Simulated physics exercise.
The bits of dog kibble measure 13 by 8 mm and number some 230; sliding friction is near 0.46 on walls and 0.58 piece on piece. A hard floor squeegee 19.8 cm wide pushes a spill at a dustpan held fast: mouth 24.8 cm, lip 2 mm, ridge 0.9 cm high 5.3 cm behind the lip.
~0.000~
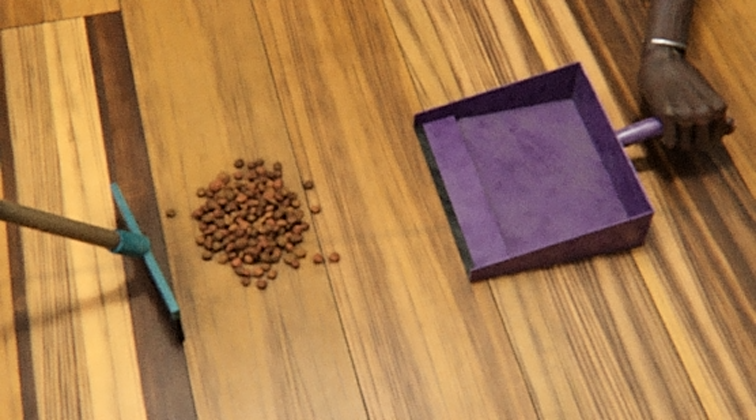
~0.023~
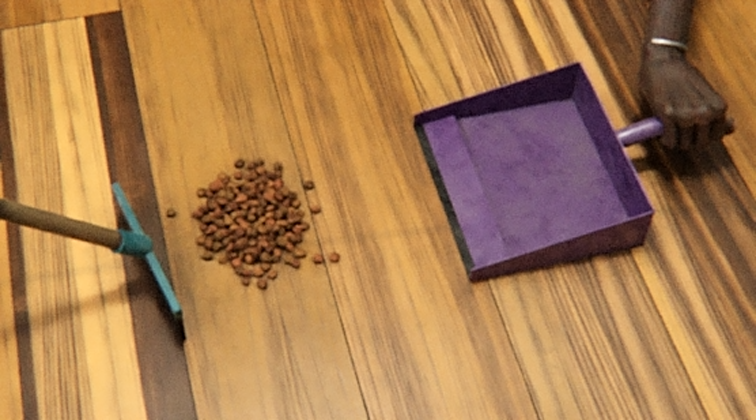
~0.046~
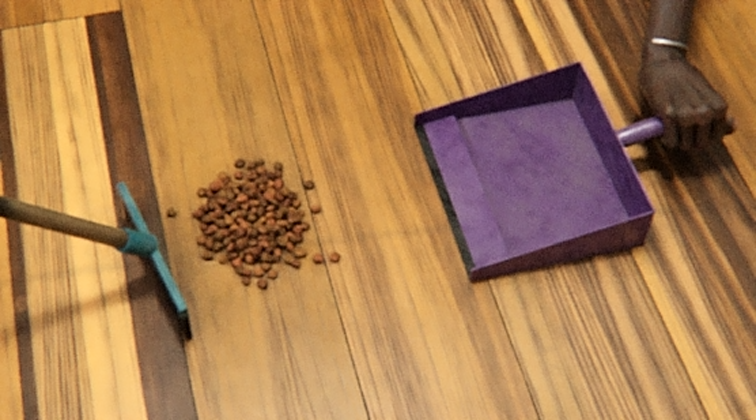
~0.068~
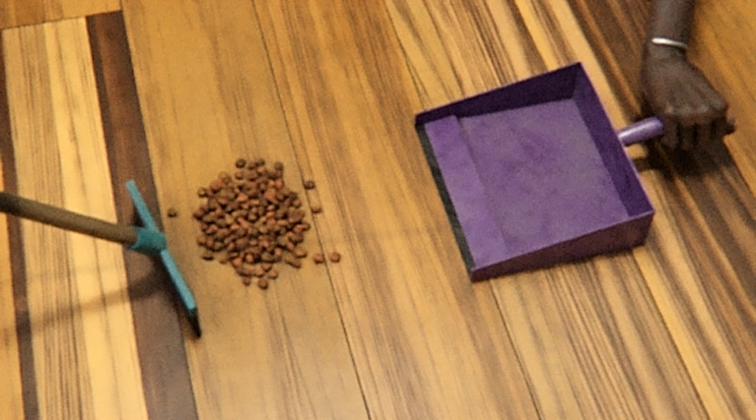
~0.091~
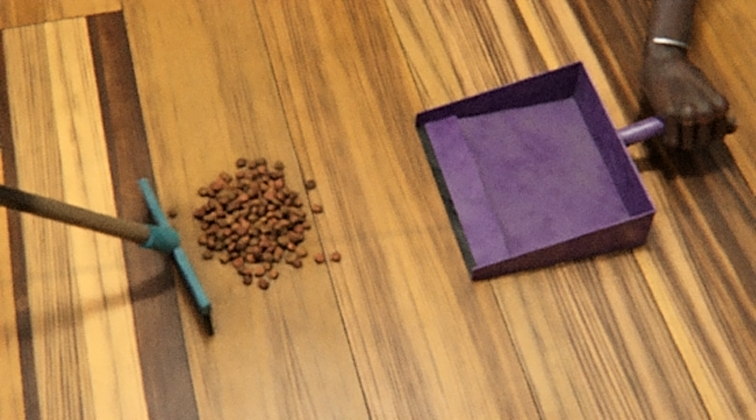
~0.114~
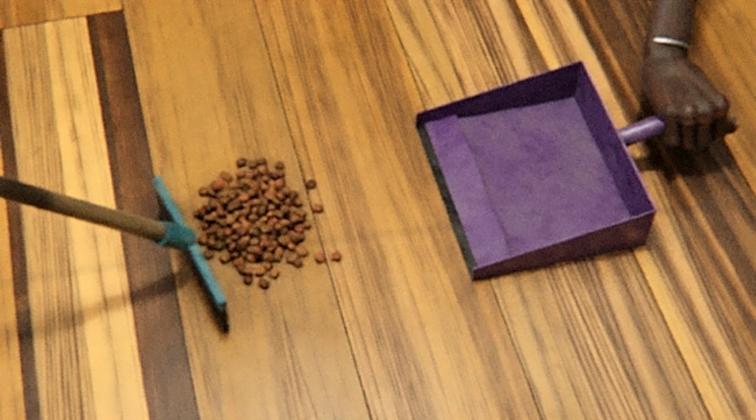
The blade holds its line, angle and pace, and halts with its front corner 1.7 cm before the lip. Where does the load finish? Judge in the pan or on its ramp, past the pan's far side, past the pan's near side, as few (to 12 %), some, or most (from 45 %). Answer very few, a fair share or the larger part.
In the pan or on its ramp: A fair share; past the pan's far side: Very few; past the pan's near side: Very few.
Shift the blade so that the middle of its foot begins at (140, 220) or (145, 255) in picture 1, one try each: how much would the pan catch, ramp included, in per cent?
About 30 and 30 per cent.
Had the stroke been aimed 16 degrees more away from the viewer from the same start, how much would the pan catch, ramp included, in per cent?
It would be near 30 per cent.
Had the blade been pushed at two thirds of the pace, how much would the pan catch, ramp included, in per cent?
Then about 10 per cent.
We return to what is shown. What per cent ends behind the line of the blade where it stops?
About 30 per cent.
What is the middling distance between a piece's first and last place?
Roughly 20 cm.
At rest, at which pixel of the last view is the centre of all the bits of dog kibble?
At about (410, 169).
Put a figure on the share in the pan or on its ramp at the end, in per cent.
Some 20 per cent.
Then, at 0.30 s, middle of the blade 17 cm from the lip; 0 % over the lip, far side 0 %, near side 0 %.
After 0.42 s, middle of the blade 8 cm from the lip; 0 % over the lip, far side 0 %, near side 0 %.
After 0.67 s, middle of the blade 4 cm from the lip; 20 % over the lip, far side 5 %, near side 0 %.
At rest (1.1 s), pan 20 %, far side 5 %, near side 0 %, in front of the lip or behind the blade 75 %.
